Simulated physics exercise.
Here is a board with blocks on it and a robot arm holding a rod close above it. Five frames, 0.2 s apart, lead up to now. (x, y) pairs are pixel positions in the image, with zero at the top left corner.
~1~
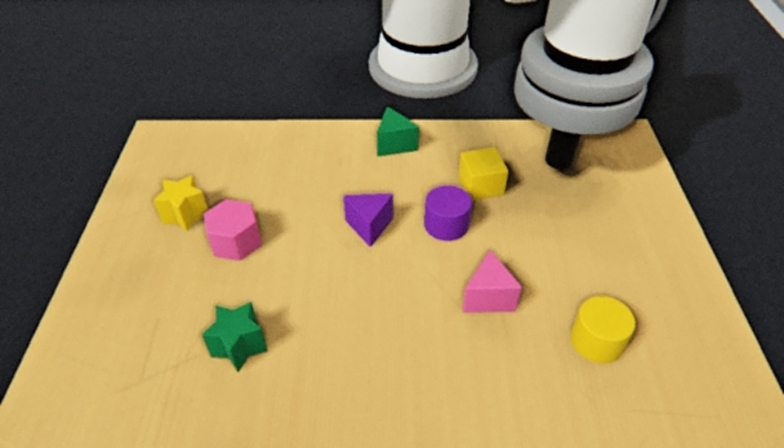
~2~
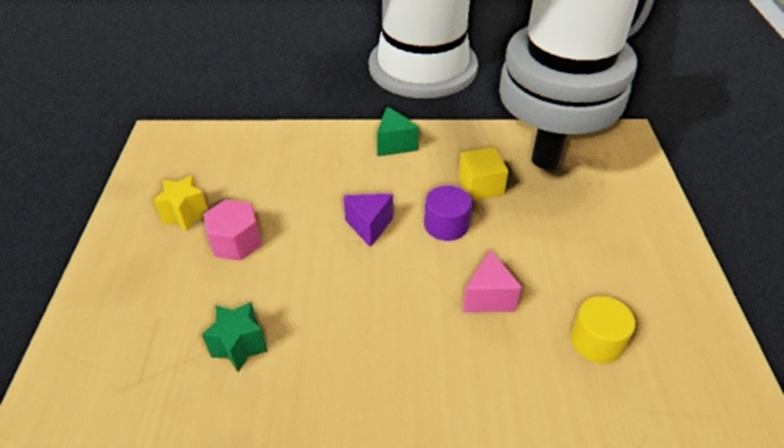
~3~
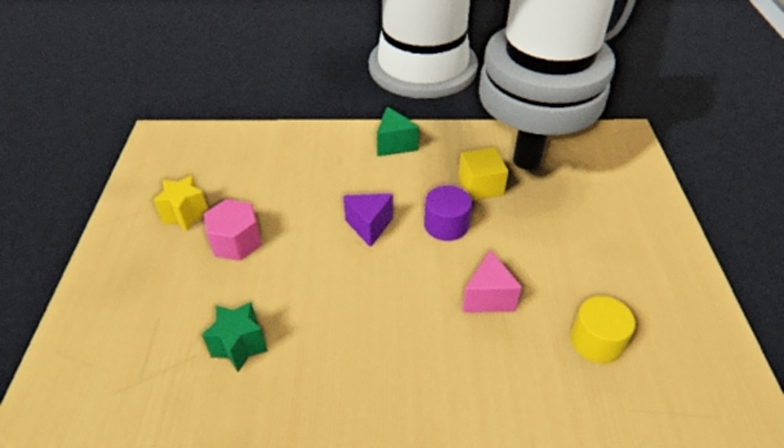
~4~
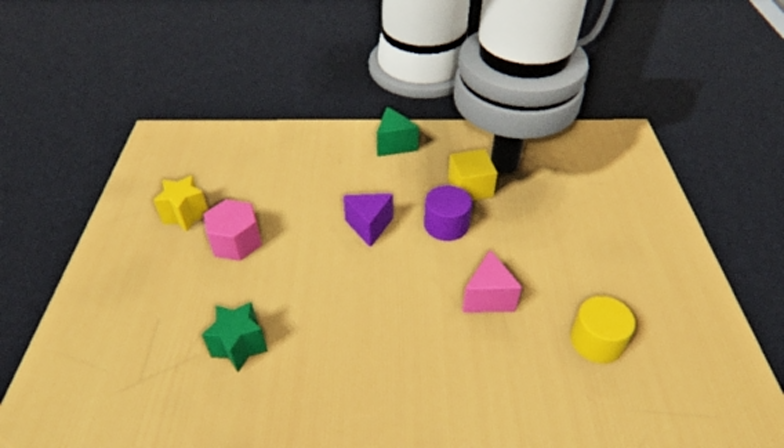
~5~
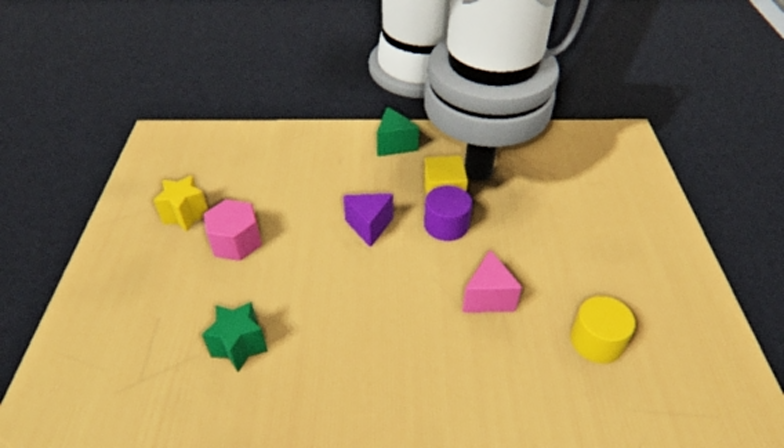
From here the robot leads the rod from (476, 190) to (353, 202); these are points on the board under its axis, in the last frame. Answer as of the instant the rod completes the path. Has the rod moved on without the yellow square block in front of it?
No, it doesn't check out.
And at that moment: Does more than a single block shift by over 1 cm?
That would be a no.
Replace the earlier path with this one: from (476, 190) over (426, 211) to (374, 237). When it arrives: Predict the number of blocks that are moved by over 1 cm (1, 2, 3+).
Three or more shift.
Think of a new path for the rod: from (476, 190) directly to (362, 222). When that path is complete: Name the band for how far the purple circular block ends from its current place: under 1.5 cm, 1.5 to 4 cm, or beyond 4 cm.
Movement: Under 1.5 cm.
On the path given first. One third of the way, rod (436, 176); yellow square block (403, 174).
Two thirds of the way, rod (394, 180); yellow square block (360, 179).
At the end, rod (352, 184); yellow square block (318, 184), turned 15° anticlockwise; purple circular block unmoved.
